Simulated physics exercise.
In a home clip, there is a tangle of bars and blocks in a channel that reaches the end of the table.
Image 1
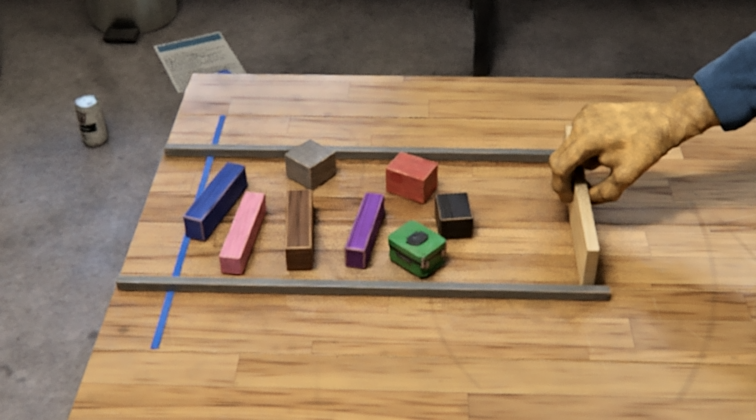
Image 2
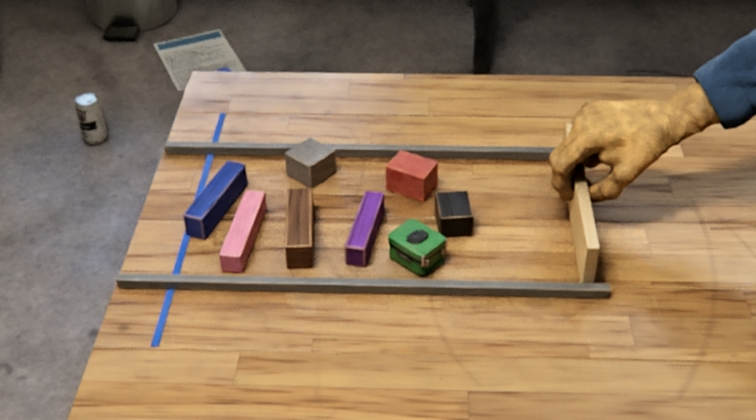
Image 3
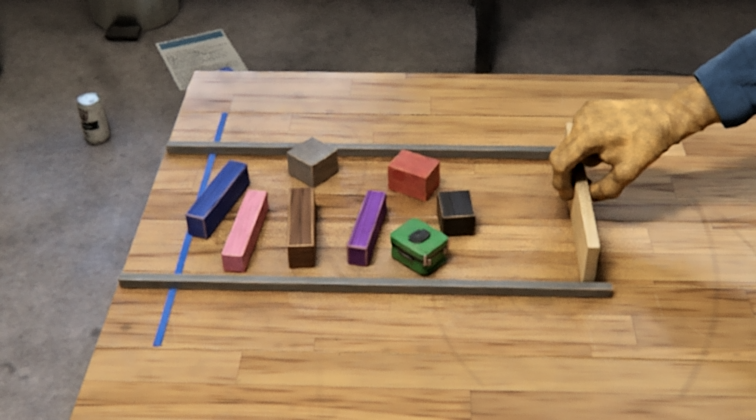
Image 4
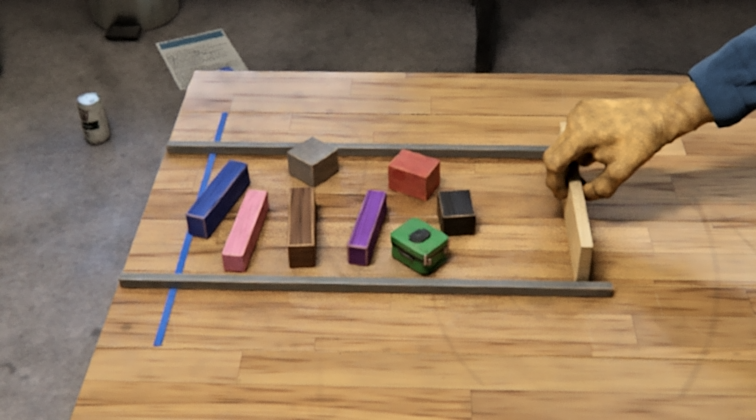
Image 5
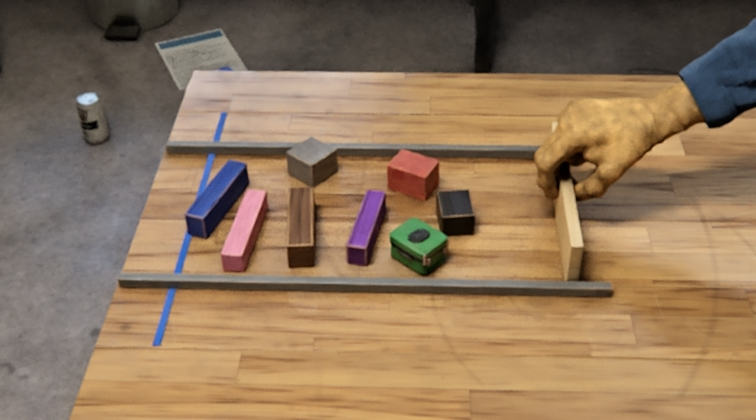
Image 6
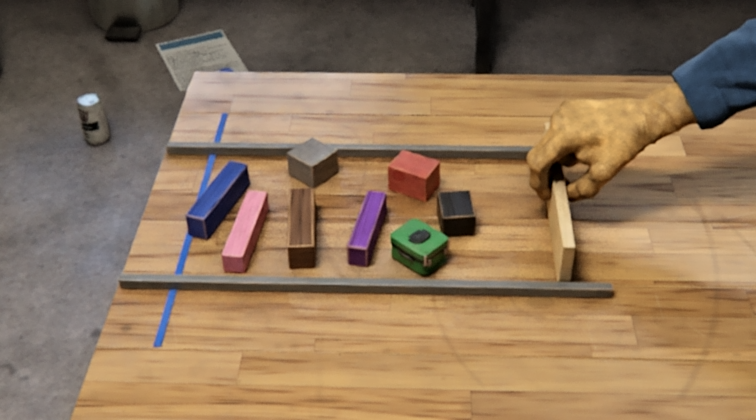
Gloved hand sliding an upright wooden board slightly left between two rails, while the coloured bars and blocks stay still.
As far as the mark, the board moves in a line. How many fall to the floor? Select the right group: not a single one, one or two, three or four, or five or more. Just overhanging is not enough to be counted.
The right group is three or four.
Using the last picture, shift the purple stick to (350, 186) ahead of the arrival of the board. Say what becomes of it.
Placed there, it goes off the edge.
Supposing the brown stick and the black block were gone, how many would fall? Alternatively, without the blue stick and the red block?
Fallen: 2 in the first try, 2 in the other.
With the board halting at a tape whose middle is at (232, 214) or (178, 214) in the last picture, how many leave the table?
You'd count 2 the first time and 4 the second.
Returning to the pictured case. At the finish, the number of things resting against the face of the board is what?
The count is 4.
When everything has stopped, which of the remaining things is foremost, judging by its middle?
Looking at the middles, it's the purple stick.
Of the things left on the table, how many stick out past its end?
1 overhanging.
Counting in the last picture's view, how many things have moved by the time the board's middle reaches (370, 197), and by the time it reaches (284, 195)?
First 5, then 8.
A little later, none off yet; blue stick at rest near (219, 199); pink bar at rest near (246, 231); brown stick at rest near (302, 227).
Next, none off yet; blue stick shifted a little near (198, 197); pink bar shifted a little near (205, 227); brown stick shifted about its own width near (229, 223).
When it is over, the number that fall off is three or four; down, brown stick, pink bar and blue stick.
